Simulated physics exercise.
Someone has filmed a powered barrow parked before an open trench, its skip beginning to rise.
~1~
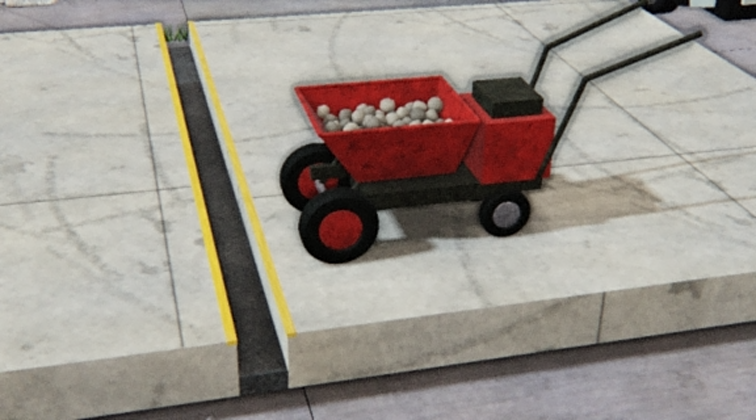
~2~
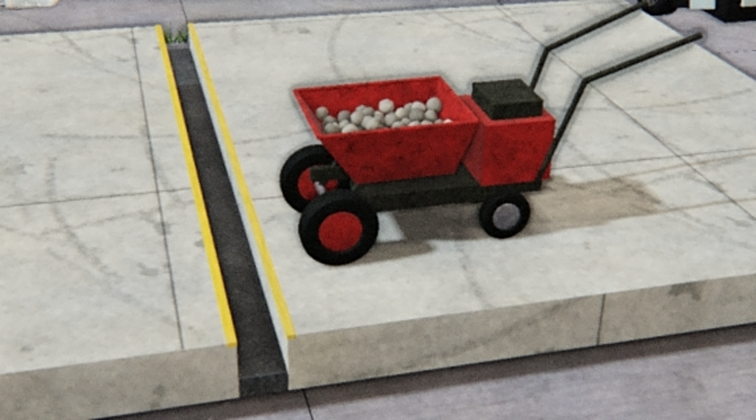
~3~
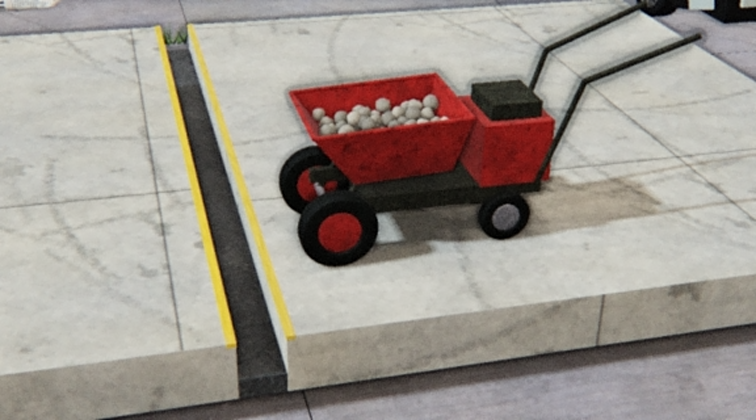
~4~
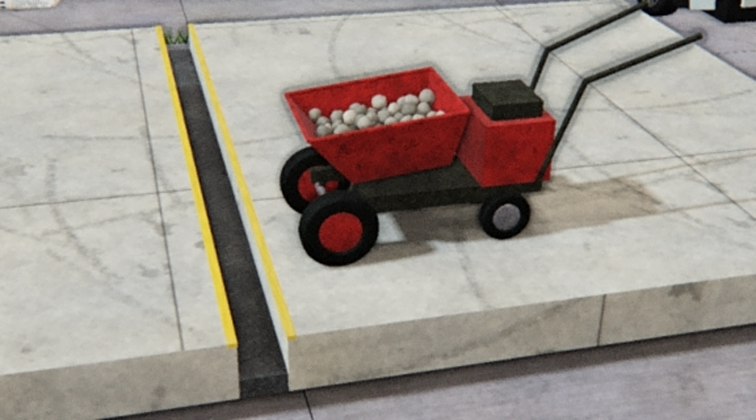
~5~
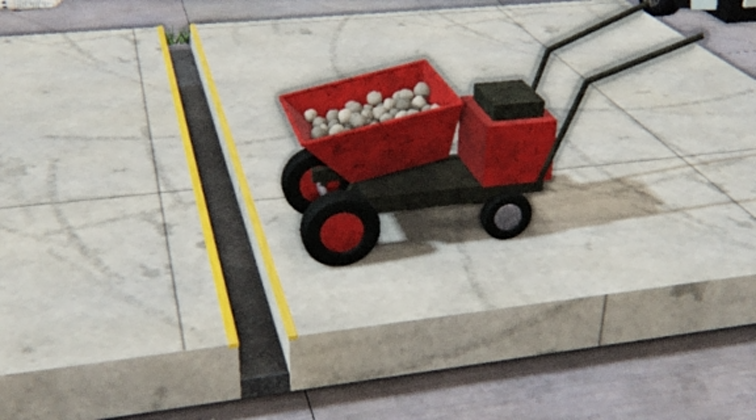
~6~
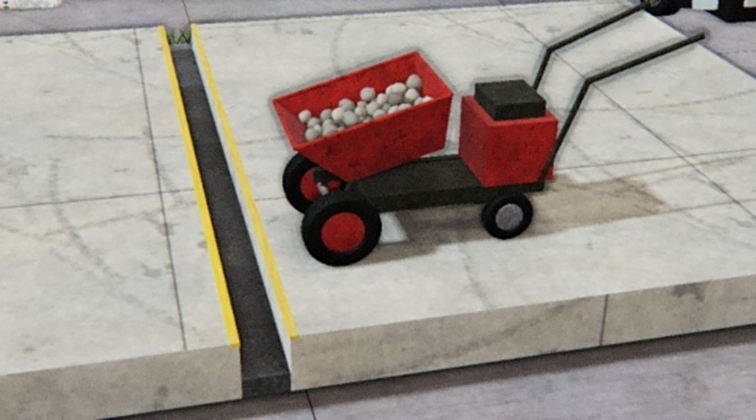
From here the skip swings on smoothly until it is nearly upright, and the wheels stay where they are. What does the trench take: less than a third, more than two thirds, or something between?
In the trench: Under a third.
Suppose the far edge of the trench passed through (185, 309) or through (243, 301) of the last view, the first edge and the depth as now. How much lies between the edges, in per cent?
Near 80 % and 10 %.
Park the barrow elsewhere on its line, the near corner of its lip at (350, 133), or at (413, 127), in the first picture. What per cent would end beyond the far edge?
In turn 40 and 0 in a hundred.
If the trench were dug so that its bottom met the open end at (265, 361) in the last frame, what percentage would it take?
Some 20 per cent.
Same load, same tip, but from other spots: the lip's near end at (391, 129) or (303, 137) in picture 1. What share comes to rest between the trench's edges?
First some 80, then 10 per cent.
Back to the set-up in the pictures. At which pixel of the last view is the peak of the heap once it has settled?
Around (197, 242).
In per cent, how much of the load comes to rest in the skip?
Near 0 %.
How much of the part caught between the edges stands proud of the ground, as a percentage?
Near 0 %.
Shortly afterwards, skip tipped steeply; the whole lot in the skip.
Next, skip tipped right over; all but a few in the skip; only a few beyond it; a little falling.
Some moments later, skip tipped right over; near a quarter in the skip; a little in or heaped over the trench; near two thirds beyond it; only a few falling.
In the end, skip tipped right over; near a quarter in or heaped over the trench; the bulk beyond it.
